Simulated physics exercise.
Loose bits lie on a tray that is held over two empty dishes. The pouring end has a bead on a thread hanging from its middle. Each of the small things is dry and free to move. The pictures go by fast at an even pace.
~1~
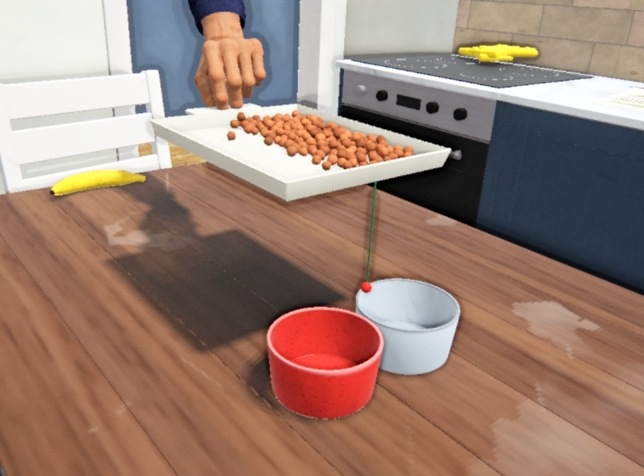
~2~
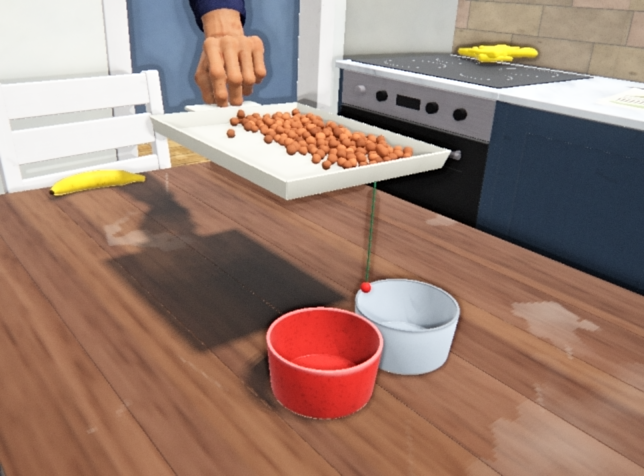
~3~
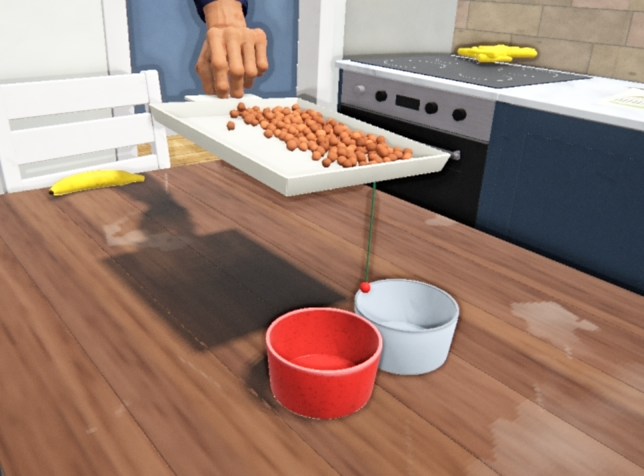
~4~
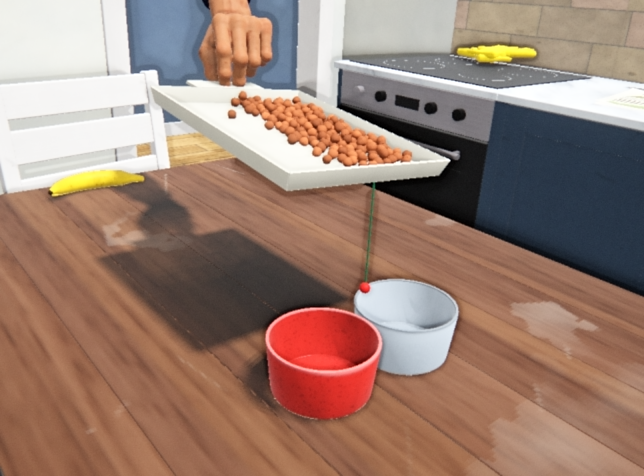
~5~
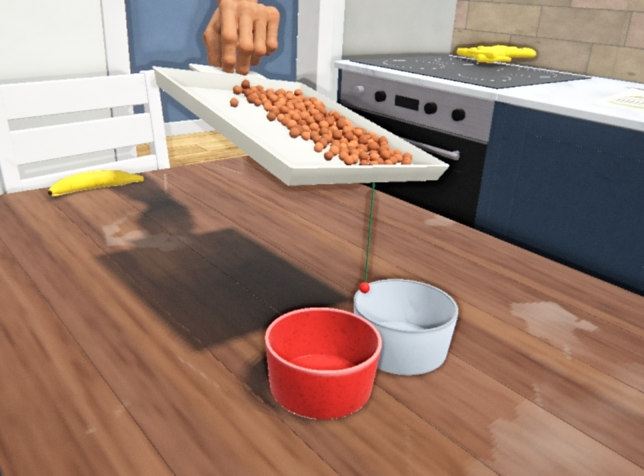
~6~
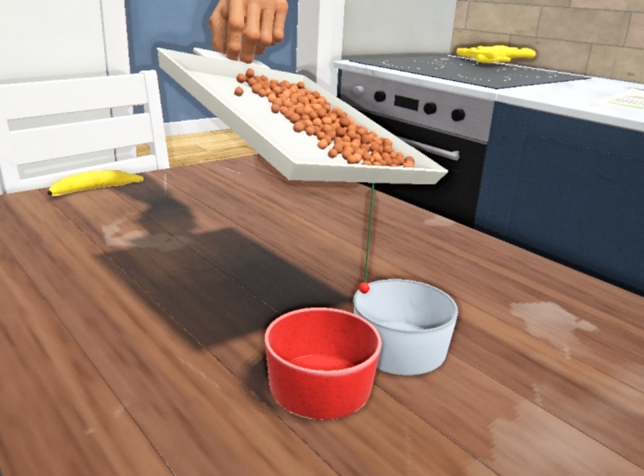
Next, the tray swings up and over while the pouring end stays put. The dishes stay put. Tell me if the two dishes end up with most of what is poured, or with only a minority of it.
The dishes are left with the minor part.
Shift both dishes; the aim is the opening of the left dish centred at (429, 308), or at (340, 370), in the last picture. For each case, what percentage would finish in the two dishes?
About 40 per cent, then about 0 per cent.
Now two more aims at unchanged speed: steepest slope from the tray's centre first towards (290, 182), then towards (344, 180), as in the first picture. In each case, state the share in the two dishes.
The first comes to 70 %, while the second comes to 70 %.
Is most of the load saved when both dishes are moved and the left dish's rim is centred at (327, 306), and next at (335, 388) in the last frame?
Try 1: A majority of it. Try 2: A minority of it.
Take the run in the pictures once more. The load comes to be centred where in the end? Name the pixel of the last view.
Somewhere around (437, 326) in the last picture.
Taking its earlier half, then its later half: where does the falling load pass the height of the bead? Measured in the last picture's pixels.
Around (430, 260) at first; around (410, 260) after that.
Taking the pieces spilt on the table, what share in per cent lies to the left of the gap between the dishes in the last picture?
It comes to about 10 percent.
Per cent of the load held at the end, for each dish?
For the left dish some 0 %, for the right dish some 30 %.
Shortly afterwards, tray tipped steeply; all but a few on the tray; only a few in the air.
Next, tray tipped right over; near a third on the tray; a little in the right dish; near a quarter outside both; near a third in the air.
Some moments later, tray tipped past a quarter turn; near a third in the right dish; near two thirds outside both.
In the end, tray tipped past a quarter turn; none at all in the left dish; near a third in the right dish; near two thirds outside both.
